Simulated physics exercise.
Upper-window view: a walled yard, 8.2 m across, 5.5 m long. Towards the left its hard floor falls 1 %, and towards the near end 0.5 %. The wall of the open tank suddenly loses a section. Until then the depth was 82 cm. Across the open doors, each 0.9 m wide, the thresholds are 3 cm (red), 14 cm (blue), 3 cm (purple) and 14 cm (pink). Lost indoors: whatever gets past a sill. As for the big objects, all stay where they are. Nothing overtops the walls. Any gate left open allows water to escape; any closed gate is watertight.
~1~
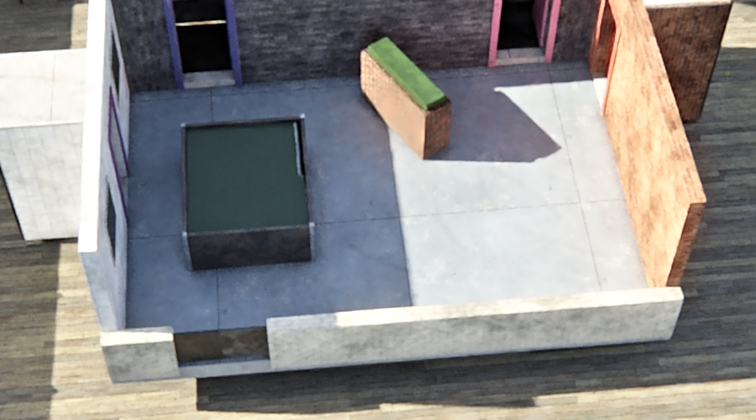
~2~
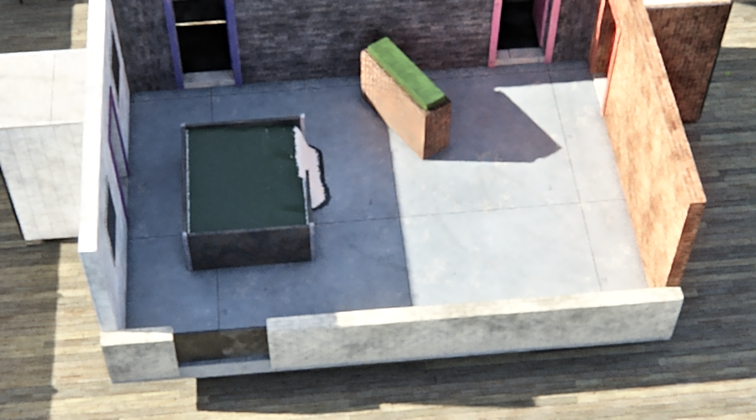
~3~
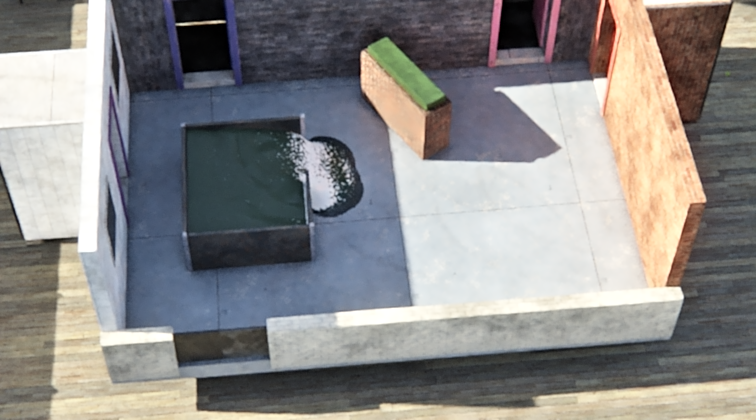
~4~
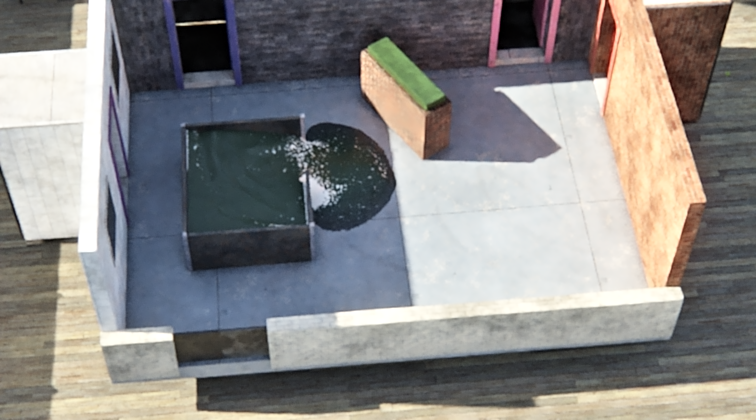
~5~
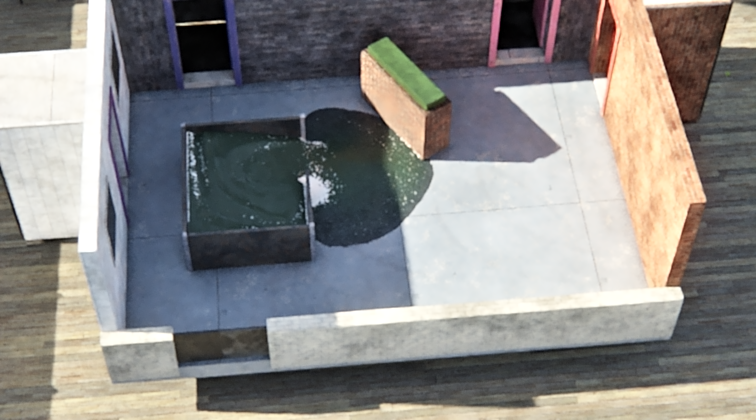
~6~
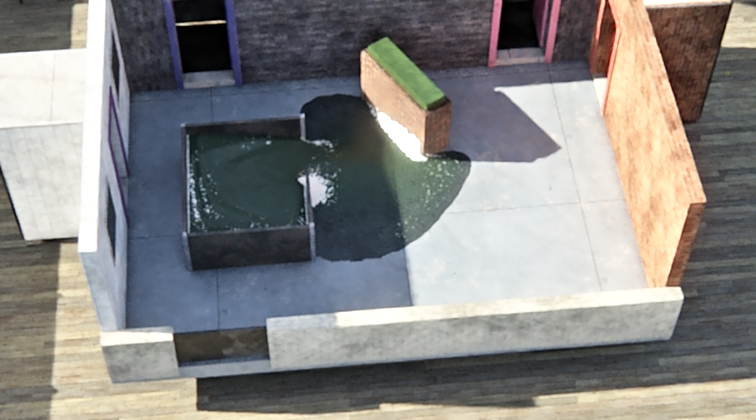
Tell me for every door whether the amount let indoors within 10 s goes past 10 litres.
Red door: Outstrips the figure; blue door: Lags behind the figure; purple door: Outstrips the figure; pink door: Lags behind the figure.
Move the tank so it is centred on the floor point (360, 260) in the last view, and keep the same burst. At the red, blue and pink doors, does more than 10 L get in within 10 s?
With respect to that limit, red ends up outside it, blue ends up inside it, pink ends up outside it.
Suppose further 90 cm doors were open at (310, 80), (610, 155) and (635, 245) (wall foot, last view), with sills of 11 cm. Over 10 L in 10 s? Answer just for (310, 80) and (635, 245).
Door 1: Limit broken; door 2: Limit broken.
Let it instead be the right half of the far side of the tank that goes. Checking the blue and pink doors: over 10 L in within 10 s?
Result against the limit at blue: Limit broken; result at pink: Limit held.
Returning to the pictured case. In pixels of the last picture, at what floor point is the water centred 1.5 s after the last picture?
Pixel position near (330, 193).
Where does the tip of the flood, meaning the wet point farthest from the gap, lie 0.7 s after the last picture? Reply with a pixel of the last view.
Point: Roughly (607, 146).
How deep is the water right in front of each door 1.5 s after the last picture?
Door by door in cm, red shows 1, blue shows 0, purple shows 0, pink shows 0.
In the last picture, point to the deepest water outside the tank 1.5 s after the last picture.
Close to (393, 138).
Then, 0.7 s after the last picture water covers 30 % of the floor and is deepest (50 cm) near (383, 139); red door not reached, blue door not reached, purple door not reached, pink door not reached.
Then, 1.5 s after the last picture water covers 45 % of the floor and is deepest (38 cm) near (393, 138); red door not reached, blue door not reached, purple door not reached, pink door not reached.
Then, 2.8 s after the last picture water covers 65 % of the floor and is deepest (31 cm) near (580, 310); red door 4 cm at the sill, 0 L in, blue door 5 cm at the sill, 0 L in, purple door not reached, pink door 2 cm at the sill, 0 L in.
Then, 5.3 s after the last picture water covers 90 % of the floor and is deepest (16 cm) near (394, 146); red door 7 cm at the sill, 5 L in, blue door 4 cm at the sill, 0 L in, purple door 6 cm at the sill, 10 L in, pink door 7 cm at the sill, 0 L in.
Then, 9.3 s after the last picture water covers 100 % of the floor and is deepest (16 cm) near (230, 291); red door 7 cm at the sill, 56 L in, blue door 4 cm at the sill, 0 L in, purple door 5 cm at the sill, 29 L in, pink door 8 cm at the sill, 0 L in.
